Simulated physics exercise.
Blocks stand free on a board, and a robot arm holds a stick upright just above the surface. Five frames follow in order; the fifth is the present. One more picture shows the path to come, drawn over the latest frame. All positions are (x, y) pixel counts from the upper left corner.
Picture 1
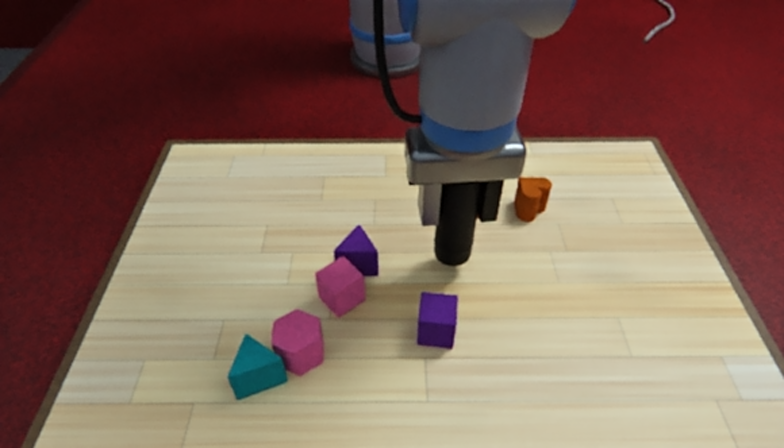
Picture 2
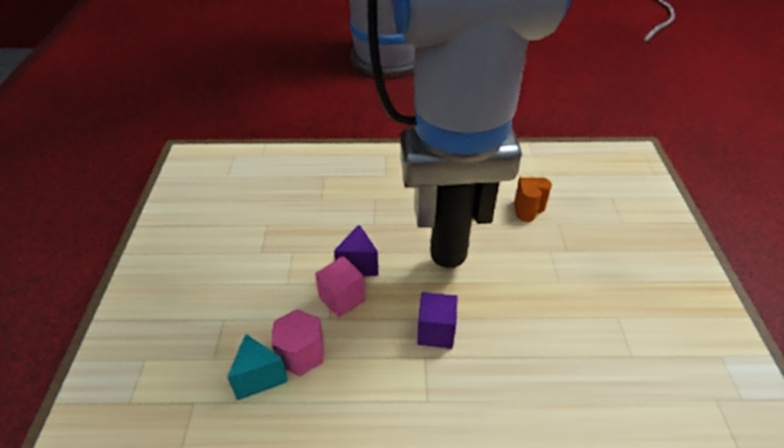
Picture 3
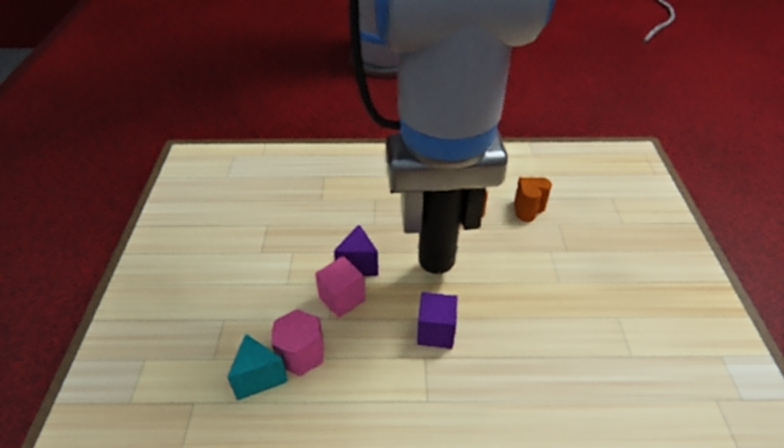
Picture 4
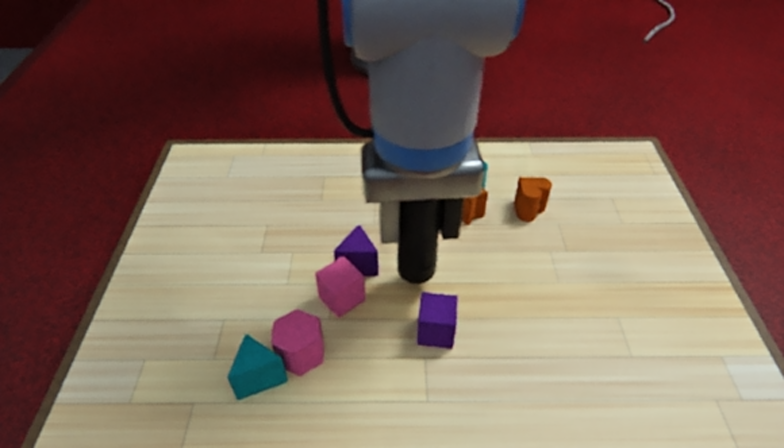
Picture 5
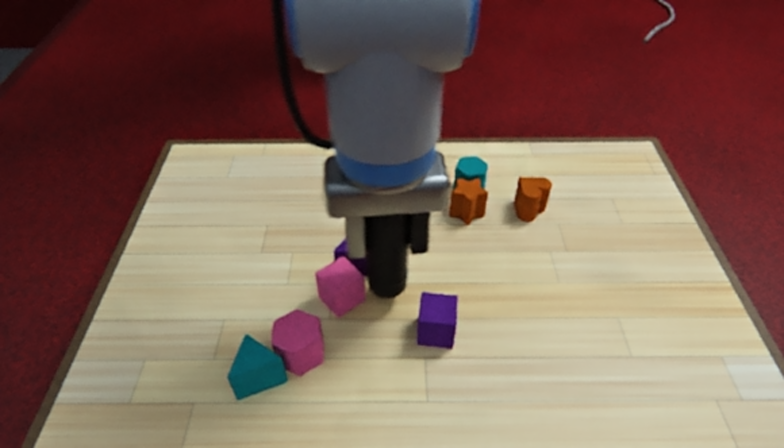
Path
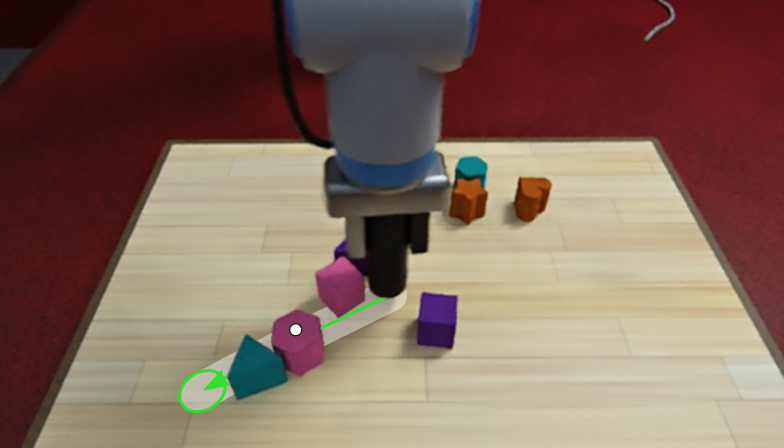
Robot arm moving a black stick left and toward the viewer, between a purple cube and pink blocks on a wooden board.
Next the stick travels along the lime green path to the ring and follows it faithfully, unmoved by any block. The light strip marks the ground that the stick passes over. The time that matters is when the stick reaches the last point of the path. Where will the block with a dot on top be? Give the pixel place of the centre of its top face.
The block with a dot on top ends near (243, 387).
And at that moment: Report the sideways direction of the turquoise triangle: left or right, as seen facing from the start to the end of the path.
It goes left.
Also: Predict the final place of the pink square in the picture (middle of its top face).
It should be at about (297, 278).
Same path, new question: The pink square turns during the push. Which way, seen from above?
It goes round the way clock hands do.
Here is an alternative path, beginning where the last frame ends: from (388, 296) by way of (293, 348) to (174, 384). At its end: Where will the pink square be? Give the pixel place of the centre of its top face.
That would be at about pixel (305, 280).
The line goes from (388, 296) to (203, 391); the dot is on the pink hexagon.
What follows on the original path. One third of the way, stick (328, 312); pink square (300, 278), turned 90° clockwise.
Two thirds of the way, stick (264, 343); turquoise triangle (211, 391), turned 25° clockwise; pink hexagon (253, 373), turned 25° anticlockwise; pink square (297, 278), turned 95° clockwise.
At the end, stick (197, 379); turquoise triangle (196, 409), turned 35° clockwise; pink hexagon (243, 387), turned 55° anticlockwise; pink square (297, 278), turned 95° clockwise; purple triangle unmoved.
